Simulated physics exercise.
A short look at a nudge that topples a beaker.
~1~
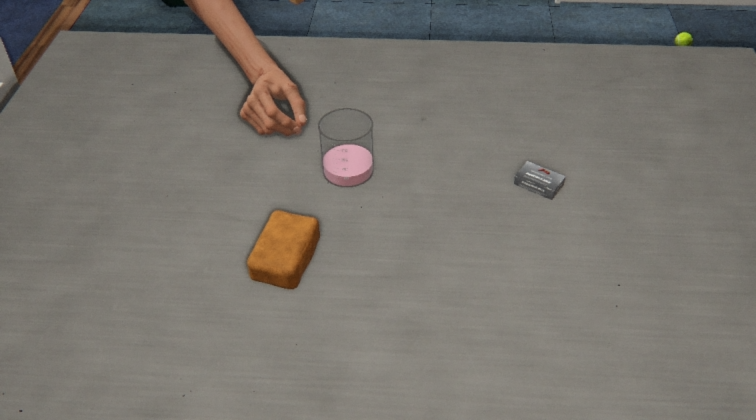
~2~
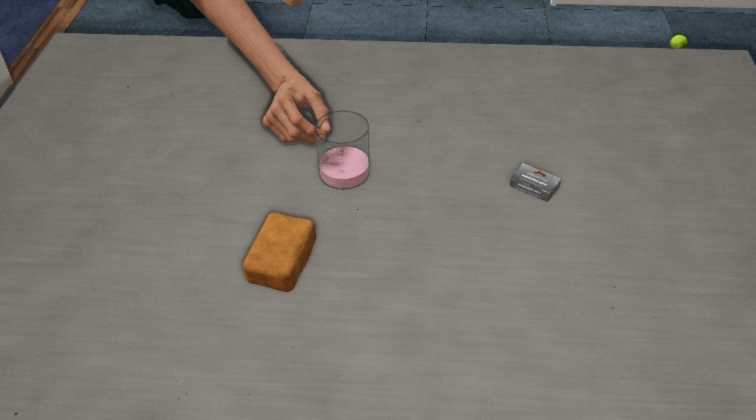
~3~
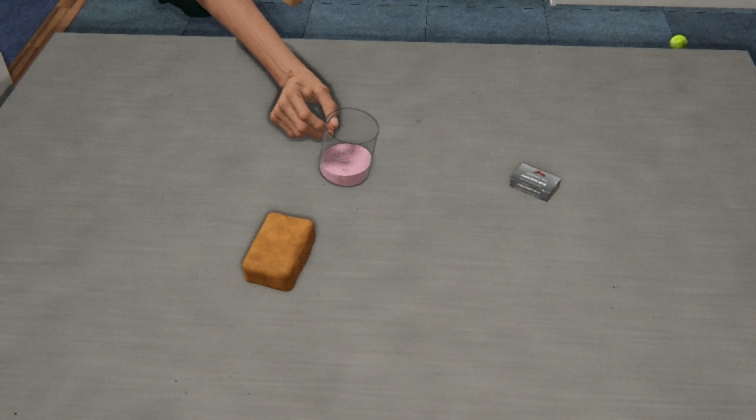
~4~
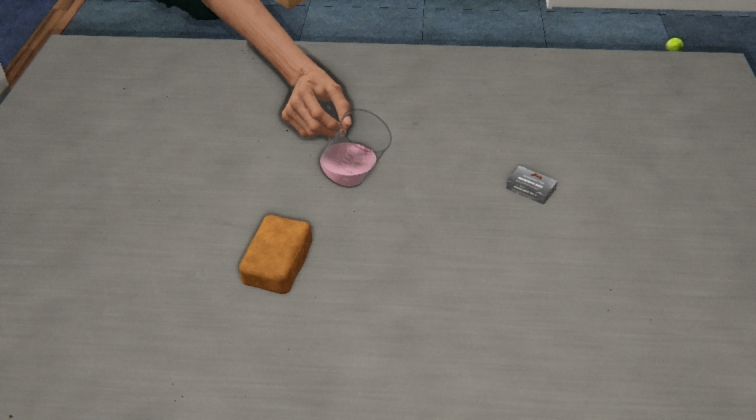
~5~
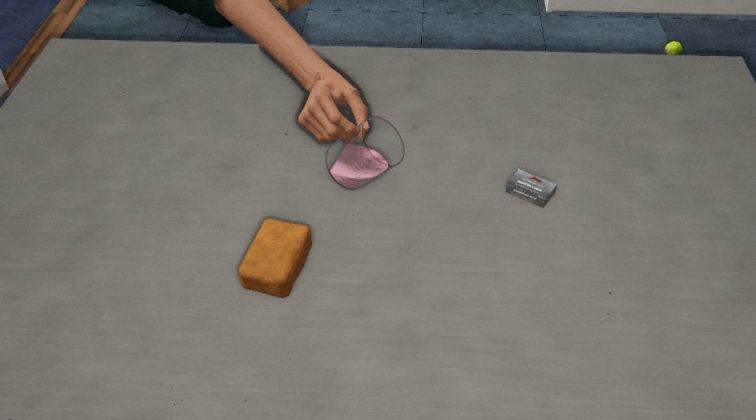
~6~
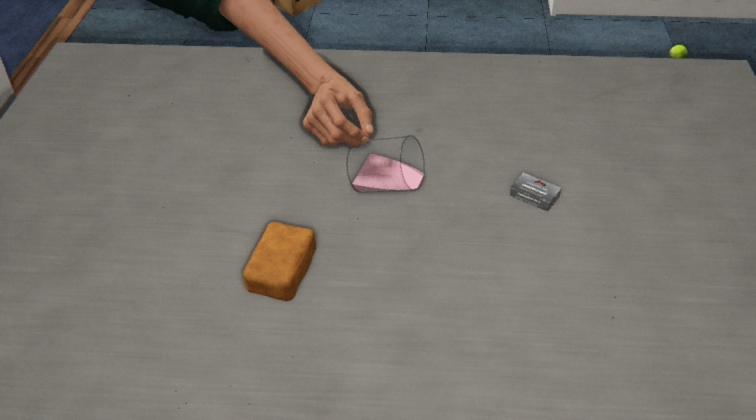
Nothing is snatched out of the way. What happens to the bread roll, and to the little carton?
As for the bread roll, it escapes; the little carton is reached.
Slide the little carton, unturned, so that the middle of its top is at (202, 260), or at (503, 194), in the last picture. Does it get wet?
First it stays dry, then it ends up in the puddle.
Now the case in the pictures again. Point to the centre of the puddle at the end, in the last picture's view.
Near (564, 240).
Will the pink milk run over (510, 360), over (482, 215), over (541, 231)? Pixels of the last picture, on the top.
The first is clear of it; the next reached; the last wet.
Shortly, the puddle covers about as much as a plate; the bread roll is still dry; the little carton is soaking at its edge.
At the finish, the puddle covers about as much as a plate; the bread roll is still dry; the little carton is soaking at its edge.
